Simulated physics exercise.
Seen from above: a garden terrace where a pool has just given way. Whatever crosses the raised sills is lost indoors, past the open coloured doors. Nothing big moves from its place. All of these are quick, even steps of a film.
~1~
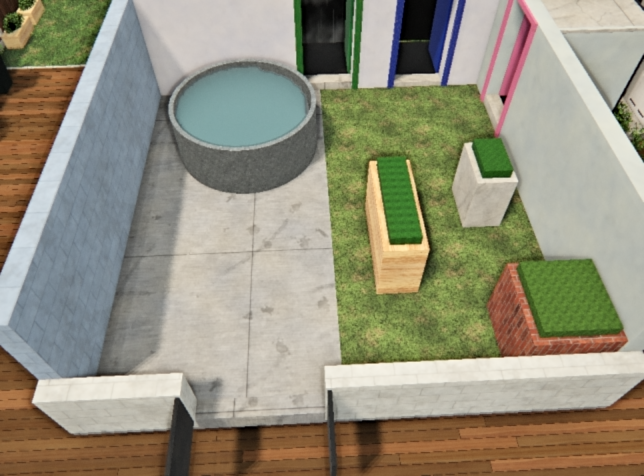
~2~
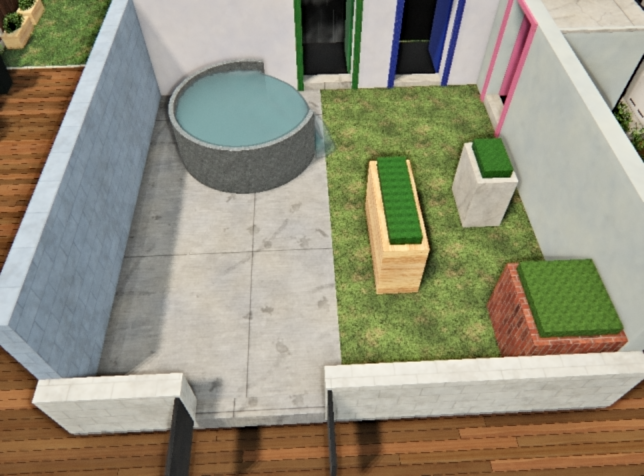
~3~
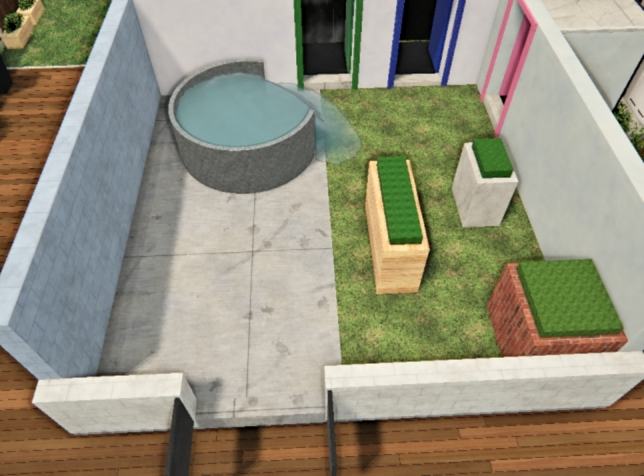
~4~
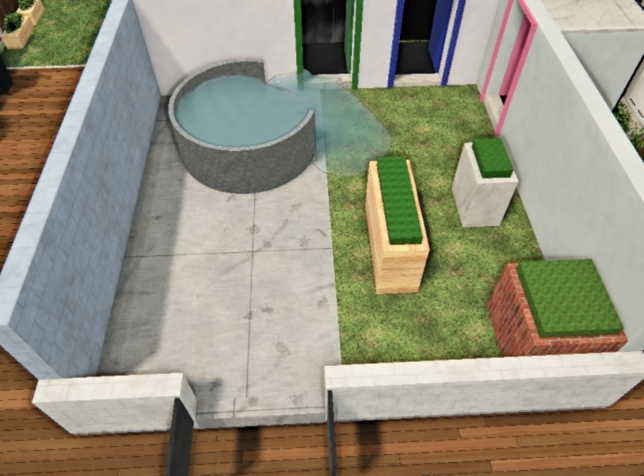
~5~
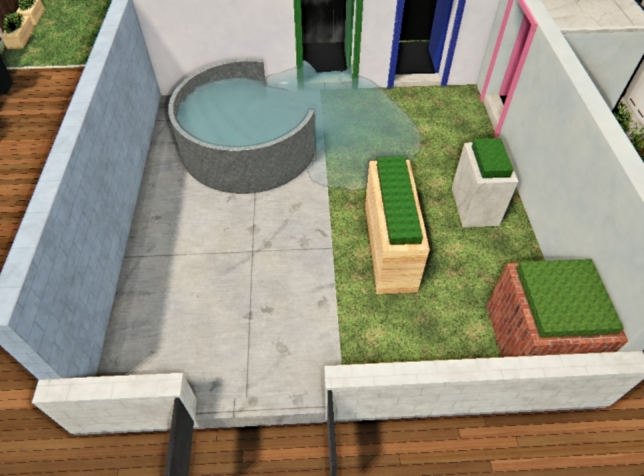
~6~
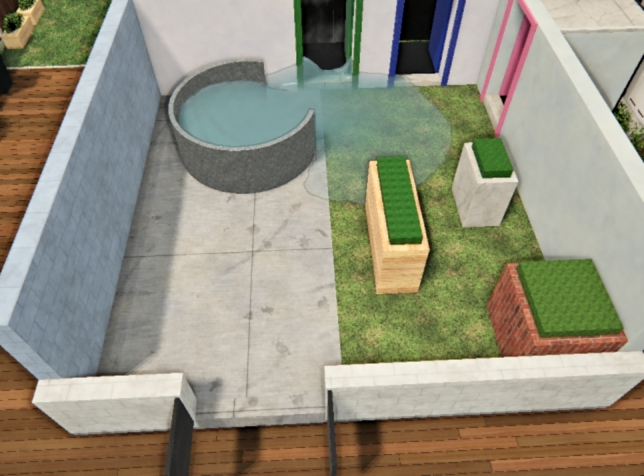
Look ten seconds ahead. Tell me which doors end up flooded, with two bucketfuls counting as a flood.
Here is how it goes: The blue door ends up flooded; the green door ends up flooded; the pink door ends up flooded.
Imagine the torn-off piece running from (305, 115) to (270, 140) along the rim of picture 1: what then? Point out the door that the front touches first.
I'd say the door marked pink.
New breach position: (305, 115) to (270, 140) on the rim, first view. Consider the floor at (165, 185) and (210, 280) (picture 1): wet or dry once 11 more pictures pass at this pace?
Respectively: Parched and parched.
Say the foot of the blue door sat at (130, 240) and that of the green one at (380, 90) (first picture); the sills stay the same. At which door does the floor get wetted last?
The blue one.
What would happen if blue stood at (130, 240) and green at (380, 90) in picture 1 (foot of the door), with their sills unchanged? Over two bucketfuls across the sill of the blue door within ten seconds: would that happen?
Checking it alone, the blue door falls short.
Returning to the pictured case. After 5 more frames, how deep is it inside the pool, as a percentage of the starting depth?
Estimate: Around 50 per cent.
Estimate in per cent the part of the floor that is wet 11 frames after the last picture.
By my count, 40 percent.
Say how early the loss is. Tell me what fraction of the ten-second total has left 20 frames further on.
Close to 75 per cent, I'd say.
A moment on, water covers 35 % of the floor; the blue door under two buckets in, the green door far over two buckets in, the pink door wet at the sill, nothing in.
Next, water covers 40 % of the floor; the blue door over two buckets in, the green door far over two buckets in, the pink door over two buckets in.
Then, water covers 50 % of the floor; the blue door over two buckets in, the green door far over two buckets in, the pink door far over two buckets in.
Later, water covers 90 % of the floor; the blue door far over two buckets in, the green door far over two buckets in, the pink door far over two buckets in.
In the end, water covers 95 % of the floor; the blue door far over two buckets in, the green door far over two buckets in, the pink door far over two buckets in.
